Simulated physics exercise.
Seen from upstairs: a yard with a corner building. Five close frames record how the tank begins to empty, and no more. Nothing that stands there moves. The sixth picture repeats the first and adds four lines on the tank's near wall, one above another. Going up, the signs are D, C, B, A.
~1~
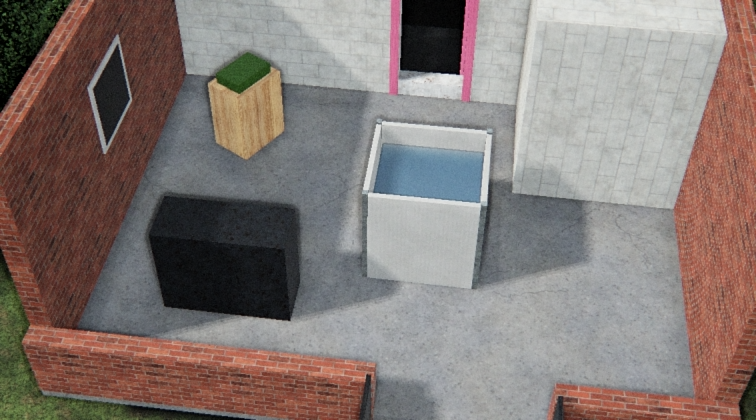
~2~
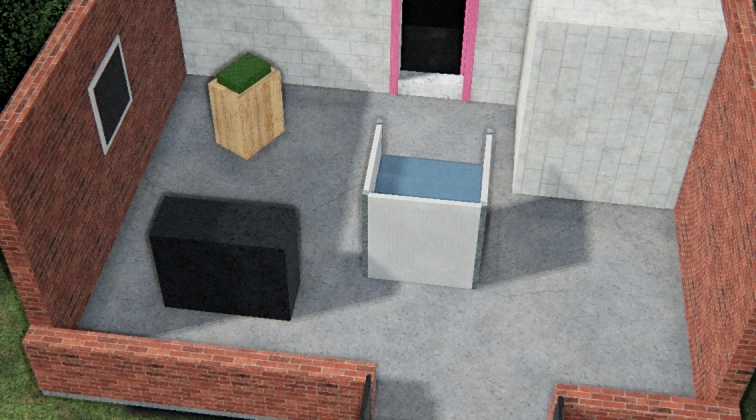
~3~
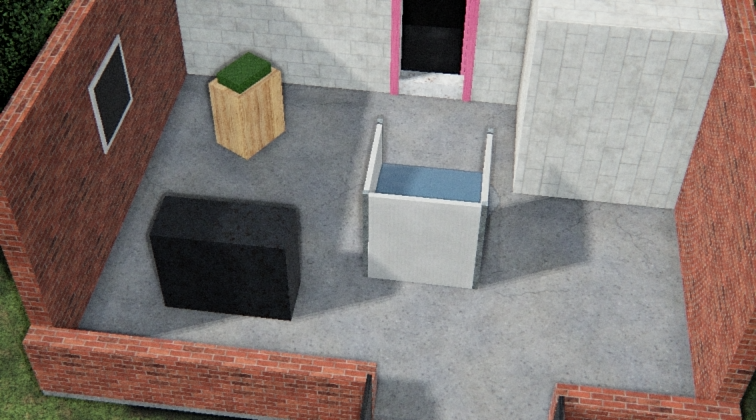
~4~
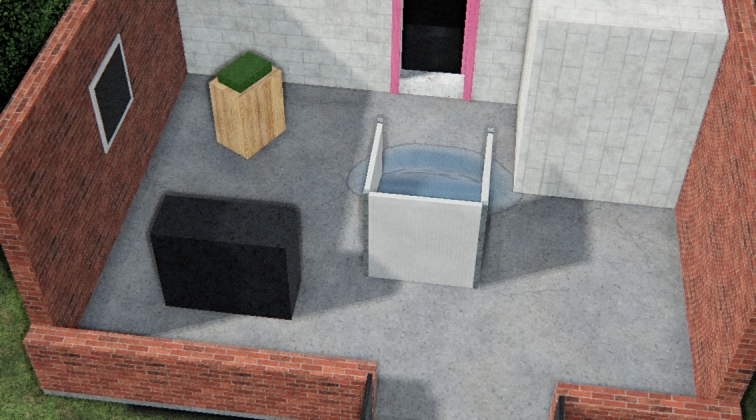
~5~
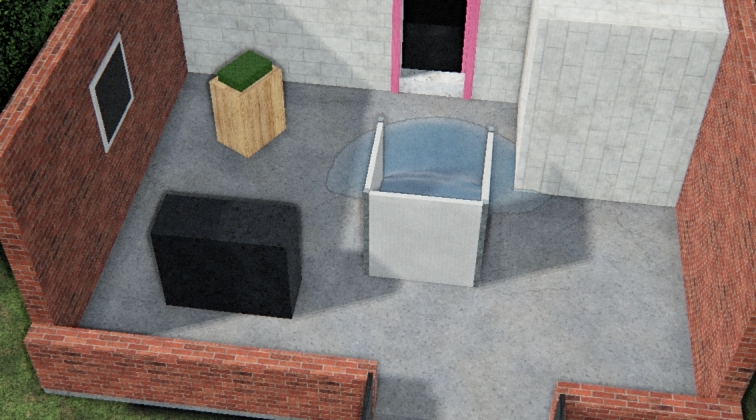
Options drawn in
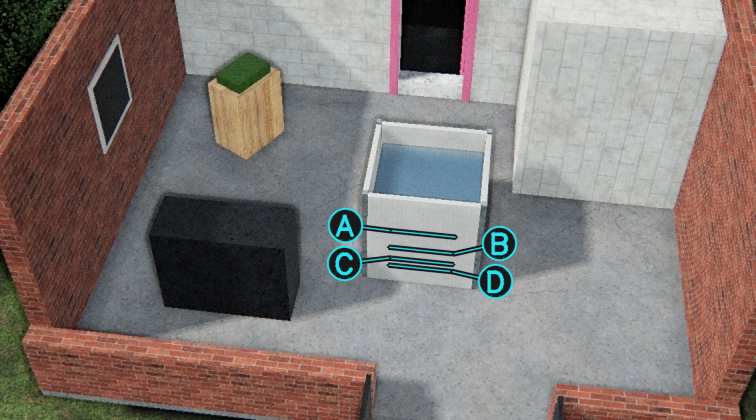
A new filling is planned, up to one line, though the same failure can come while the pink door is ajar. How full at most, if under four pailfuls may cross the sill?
Choose B.
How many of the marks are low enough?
Three of the four.
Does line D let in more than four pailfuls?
No.
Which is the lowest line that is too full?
The answer is A.
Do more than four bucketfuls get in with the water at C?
No, not at all.
On the marked copy, A at (422, 233); B at (421, 250); C at (420, 261); D at (420, 268); from the bottom up D, C, B, A.
If A is chosen, about 8 bucketfuls get in.
If B is chosen, a splash gets over, under a bucket.
If C is chosen, nothing gets over.
If D is chosen, nothing gets over.
